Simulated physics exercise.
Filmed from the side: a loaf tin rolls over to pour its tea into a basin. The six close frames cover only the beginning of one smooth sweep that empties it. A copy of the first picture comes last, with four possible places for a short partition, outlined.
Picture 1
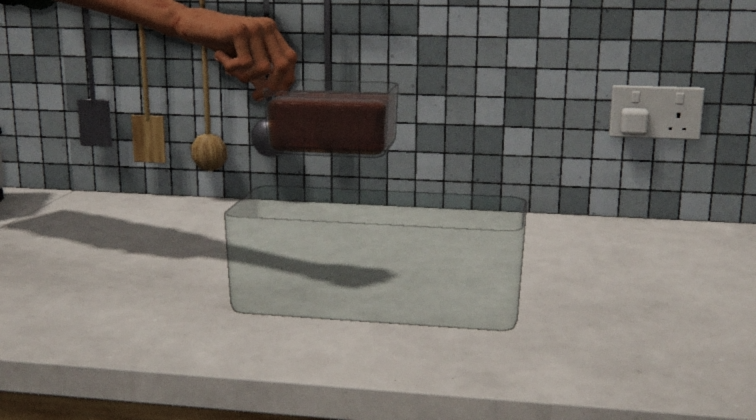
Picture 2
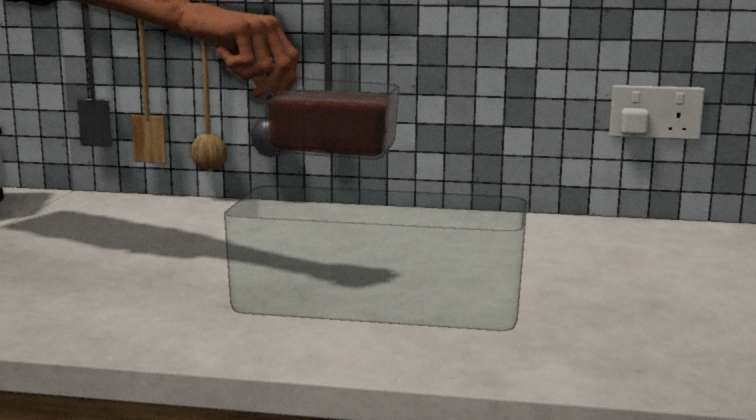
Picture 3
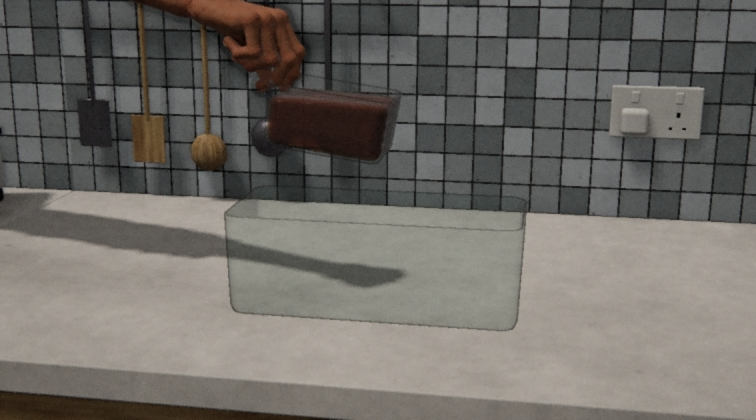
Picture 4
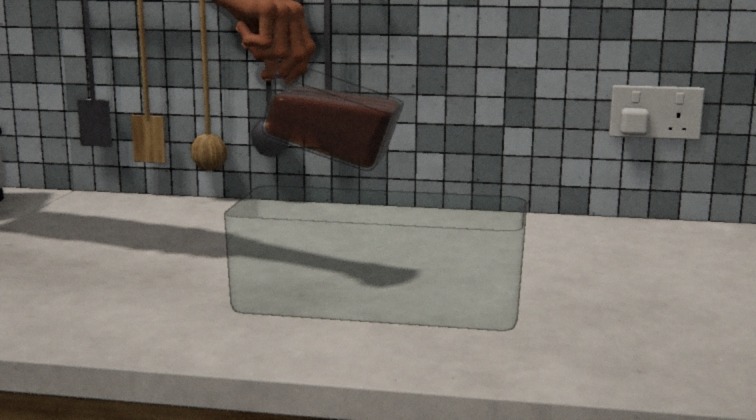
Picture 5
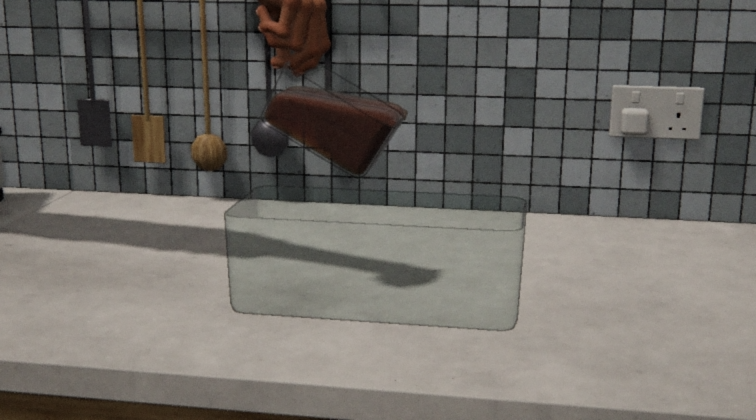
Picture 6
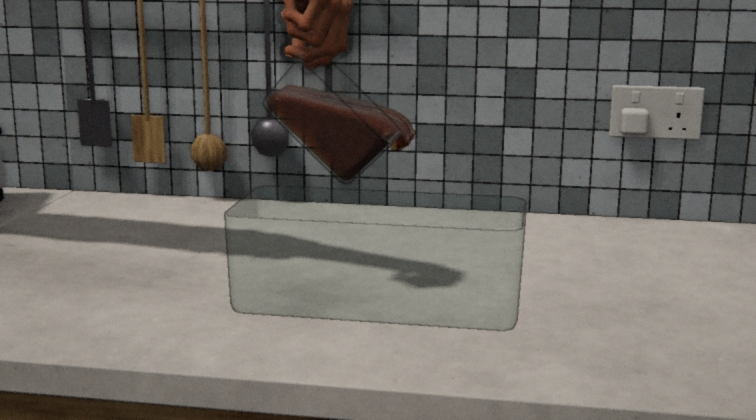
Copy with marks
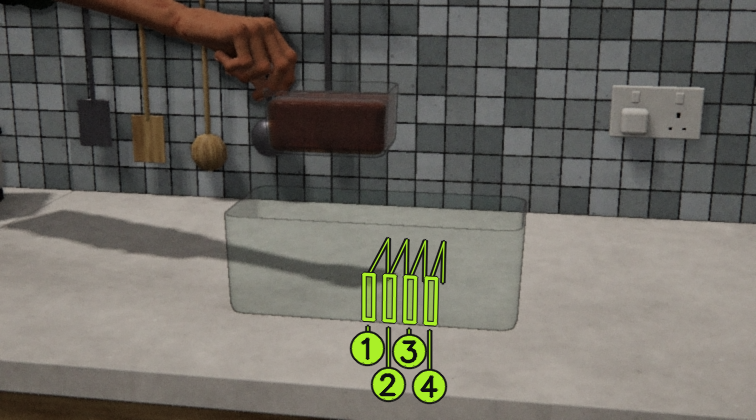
At first, a hand hovers at a clear loaf tin of dark reddish-brown tea, held level above an empty see-through basin on a kitchen counter. The tin then tilts steadily, its right end dipping as the hand shifts right, until the tea slides over the lip and begins emerging at the right.
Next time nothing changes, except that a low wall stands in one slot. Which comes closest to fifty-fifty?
Take 3.
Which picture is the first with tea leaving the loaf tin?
In picture 5.
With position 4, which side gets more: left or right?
The left side.
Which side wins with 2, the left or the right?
The right one.
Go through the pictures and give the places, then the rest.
In the first frame, upright, lip at (391, 88); basin from (231, 310) to (517, 329); nothing has left yet.
In the second frame, upright, lip at (392, 90); nothing has left yet.
In the third frame, tipped about 8°, lip at (395, 96); nothing has left yet.
In the fourth frame, tipped about 17°, lip at (397, 107); nothing has left yet.
In the fifth frame, tipped about 29°, lip at (398, 121); tea is over the lip, down to (398, 121).
In the sixth frame, tipped about 43°, lip at (395, 136); tea is over the lip, down to (402, 146).
In lime, 1 at (367, 326); 2 at (388, 328); 3 at (409, 329); 4 at (429, 330).
With 1, about 11 % ends left of the wall and 86 % right of it; 3 % is lost outside.
With 2, about 31 % ends left of the wall and 66 % right of it.
With 3, about 46 % ends left of the wall and 50 % right of it; 4 % is lost outside.
With 4, about 71 % ends left of the wall and 25 % right of it; 4 % is lost outside.
